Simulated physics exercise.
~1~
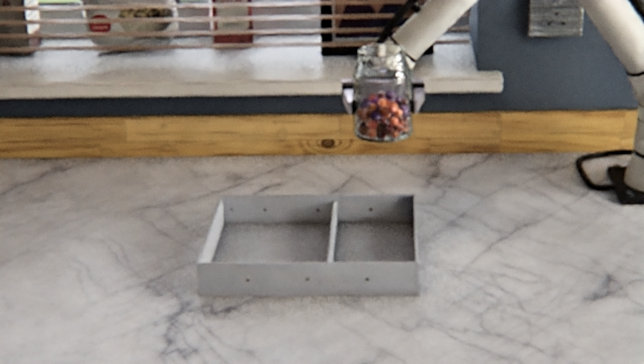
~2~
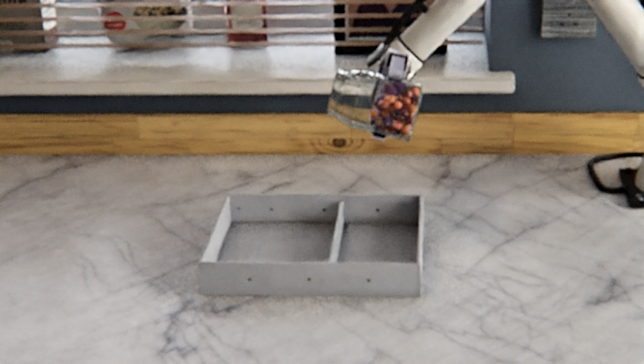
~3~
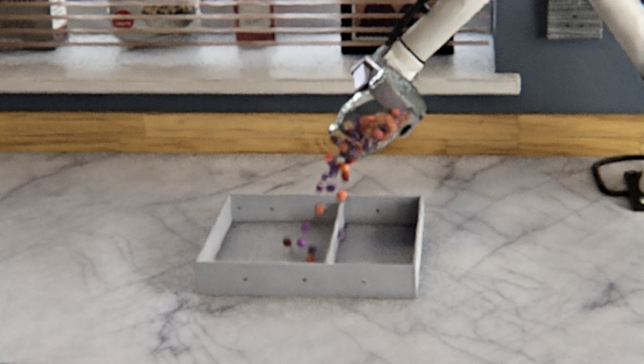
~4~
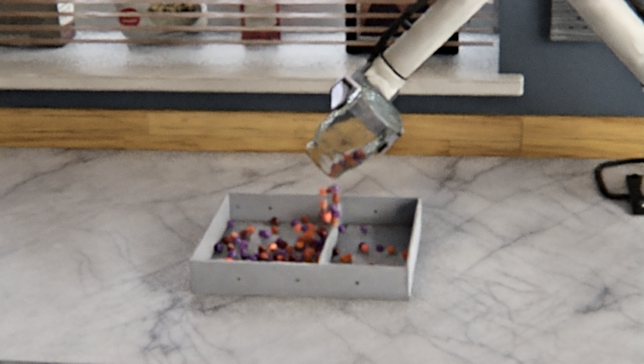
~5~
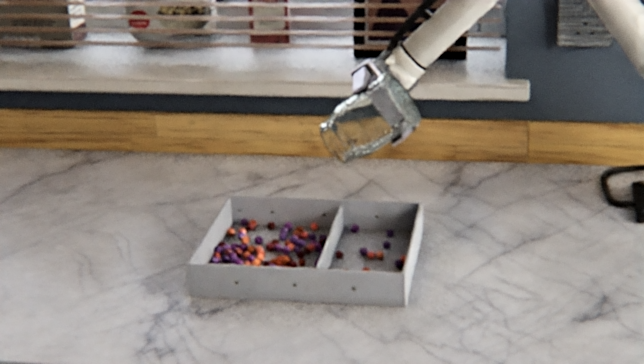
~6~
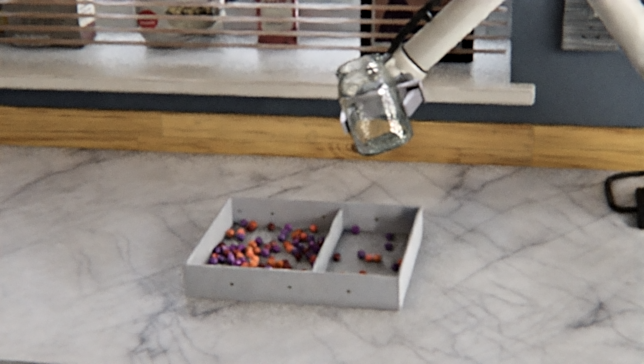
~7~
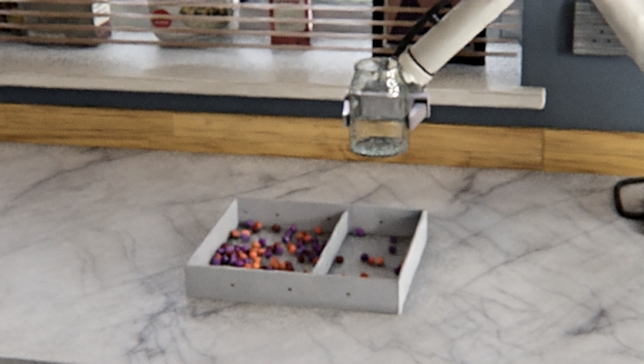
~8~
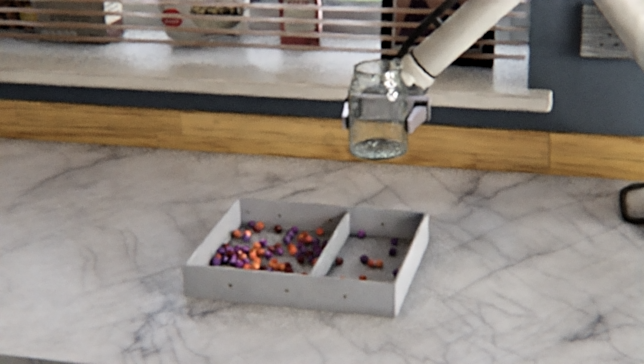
On a marbled counter in front of a slatted window, a robot arm holds a clear glass jar of orange and purple sweets above a shallow grey tray split into two parts. The arm tips the jar to the left until its mouth points downward. The sweets tumble out in a stream, scattering across both parts of the tray as the jar empties. The arm then turns the emptied jar back upright above the tray. At the end, most of the sweets lie in the larger left part, with a few spread in the right.
